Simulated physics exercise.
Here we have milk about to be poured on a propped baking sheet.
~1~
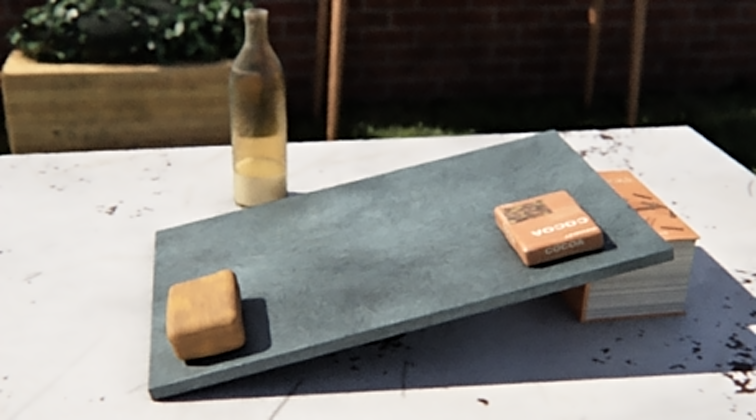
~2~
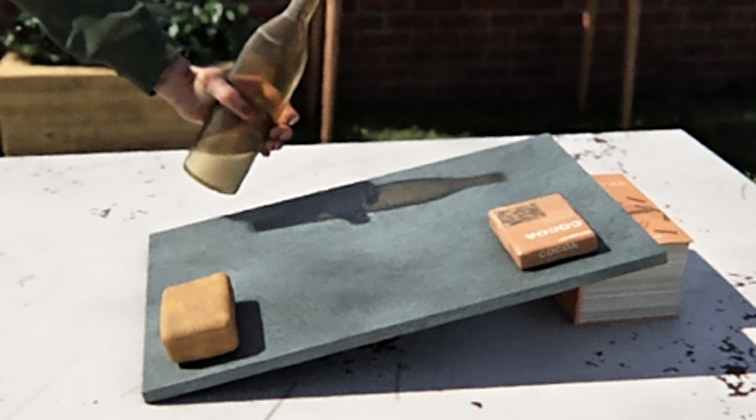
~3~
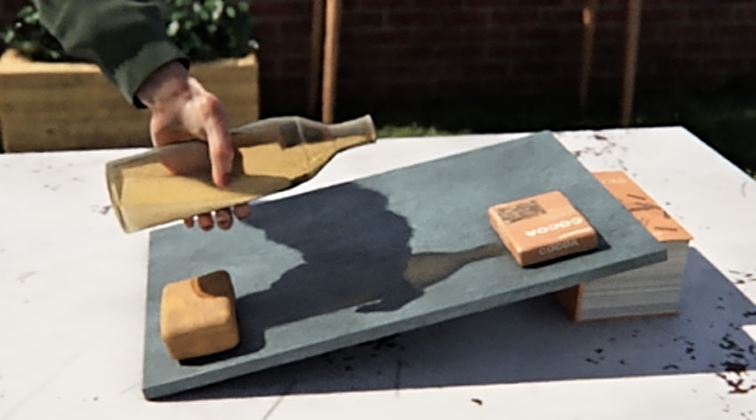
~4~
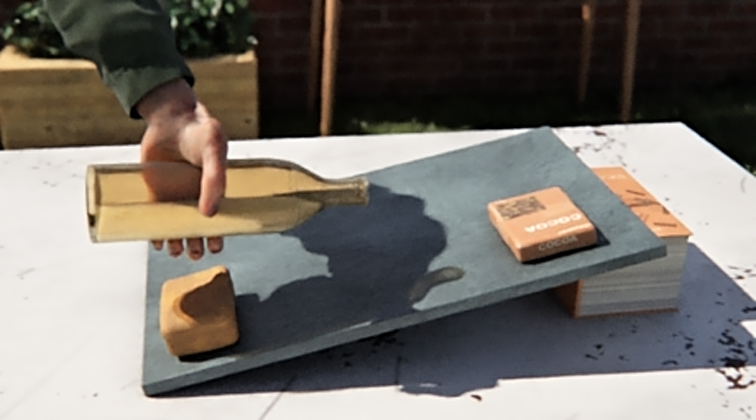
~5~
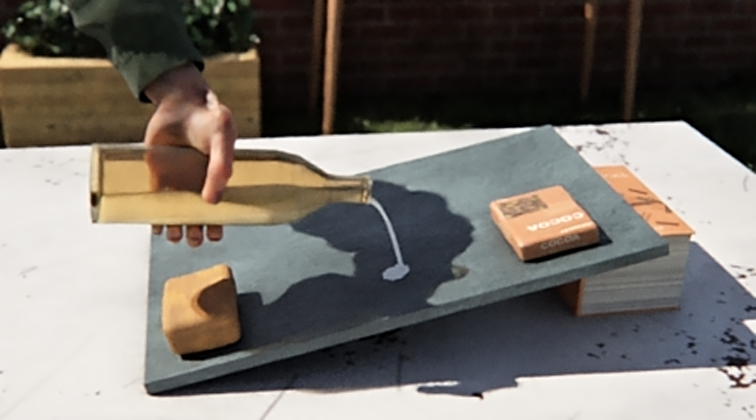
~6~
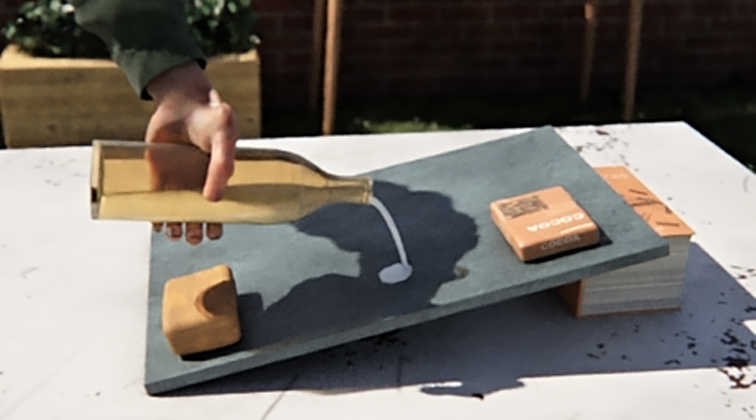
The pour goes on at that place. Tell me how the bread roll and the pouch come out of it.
The bread roll is reached; the pouch escapes.
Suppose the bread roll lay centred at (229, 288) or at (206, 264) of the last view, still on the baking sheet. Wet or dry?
At the first place it ends up in the puddle, at the second it ends up in the puddle.
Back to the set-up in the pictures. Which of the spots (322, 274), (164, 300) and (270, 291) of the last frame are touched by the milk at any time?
One: Soaked. Two: In the puddle. Three: Wet.
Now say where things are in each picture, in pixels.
In the first picture, the baking sheet slopes down to the left; bottle (259, 108) nearly empty; bread roll (206, 315); pouch (547, 226).
In the second picture, bottle (262, 83) tipped 30° with all of its load; bread roll (200, 318).
In the third picture, bottle (250, 162) tipped 75° with all of its load; pouch (542, 227).
In the fourth picture, the baking sheet slopes down to the left; bottle (236, 197) tipped 90° with all of its load; bread roll (200, 311).
In the fifth picture, the first of it lands; bottle (239, 187) tipped 95° with all of its load; pouch (543, 221).
In the sixth picture, the first of it lands; bottle (240, 185) tipped 95° with nearly all of its load; bread roll (202, 310); pouch (543, 222).
Next, it runs down to the left; the bread roll is in it; the pouch is clear of it.
After that, it runs down to the left and off the end; the bread roll is in it; the pouch is clear of it.
Finally, it runs down to the left and off the end; the bread roll is in it; the pouch is clear of it.
